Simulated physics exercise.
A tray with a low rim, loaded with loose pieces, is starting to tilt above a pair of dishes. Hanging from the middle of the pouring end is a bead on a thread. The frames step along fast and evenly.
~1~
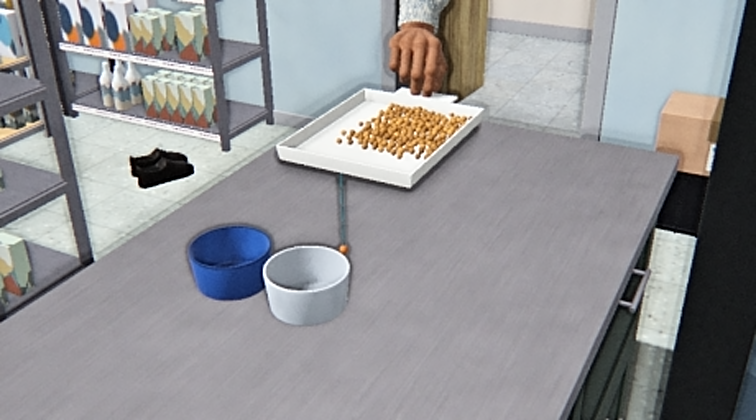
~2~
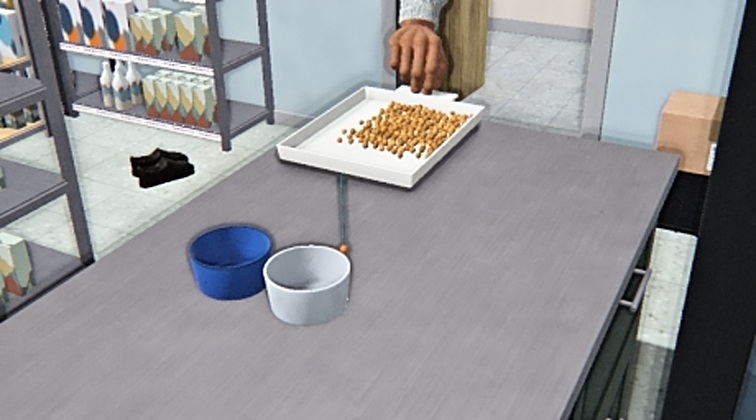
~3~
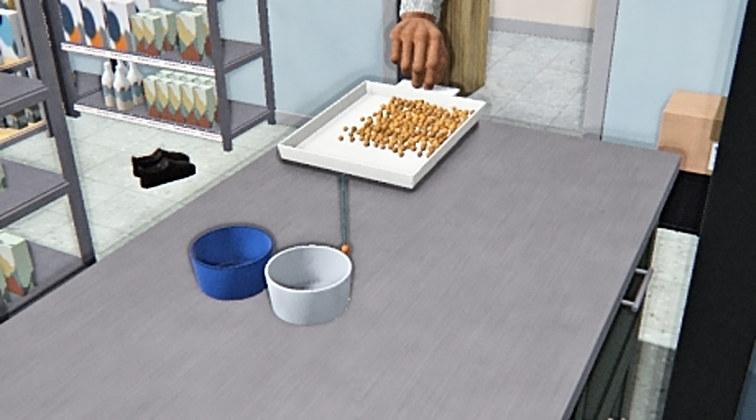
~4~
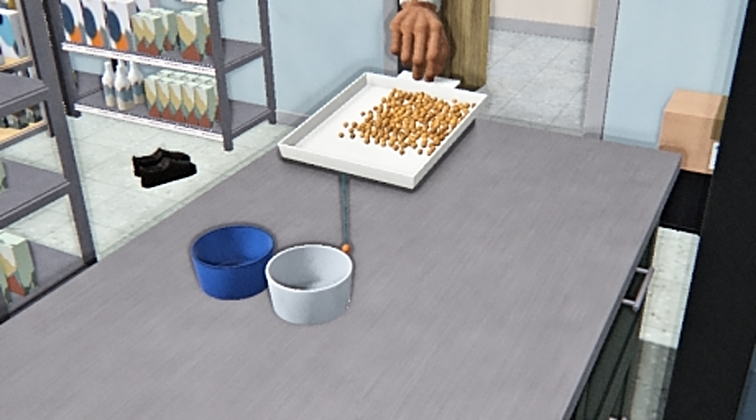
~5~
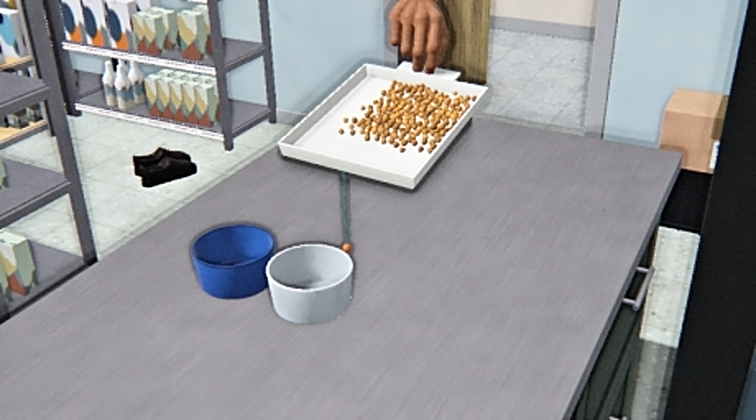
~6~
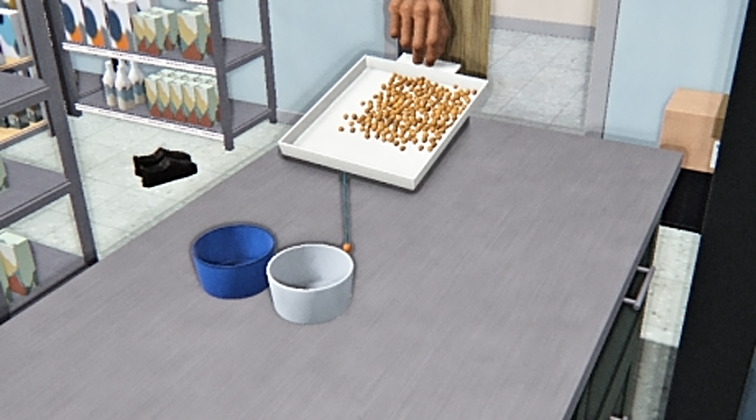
A white tray of roasted chickpeas sits level above a grey counter, a hand at its far edge and a small bead hanging on a thread beneath its near end. The hand then gradually raises the far edge, slanting the tray slightly toward the blue and pale dishes, which stay still.
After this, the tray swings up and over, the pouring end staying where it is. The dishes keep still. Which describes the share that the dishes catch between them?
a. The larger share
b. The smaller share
b, the smaller share.
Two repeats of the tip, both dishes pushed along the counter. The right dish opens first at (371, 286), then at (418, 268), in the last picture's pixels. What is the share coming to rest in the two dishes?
90 % and 40 %.
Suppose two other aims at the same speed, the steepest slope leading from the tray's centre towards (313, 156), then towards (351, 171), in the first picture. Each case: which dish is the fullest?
The first try favours the dish to the right; the second favours the dish to the right.
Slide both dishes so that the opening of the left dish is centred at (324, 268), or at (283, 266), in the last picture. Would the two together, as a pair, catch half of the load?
For the earlier try a larger portion is kept, for the later one a larger portion.
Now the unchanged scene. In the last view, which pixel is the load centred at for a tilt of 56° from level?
I'd mark it close to (387, 149).
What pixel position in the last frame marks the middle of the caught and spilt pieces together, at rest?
I'd place the middle at about (376, 330).
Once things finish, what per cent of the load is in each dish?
In the left dish you'd find about 0 % of the load, and in the right dish about 20 %.
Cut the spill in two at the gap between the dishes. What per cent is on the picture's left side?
Close to 0 per cent of the spill, I think.
Soon, tray tipped steeply; all on the tray.
A while on, tray tipped right over; nearly all on the tray; a stray few outside both; a stray few in the air.
Towards the end, tray tipped past a quarter turn; about a quarter in the right dish; most outside both.
Finally, tray tipped past a quarter turn; about a quarter in the right dish; none in the left dish; most outside both.
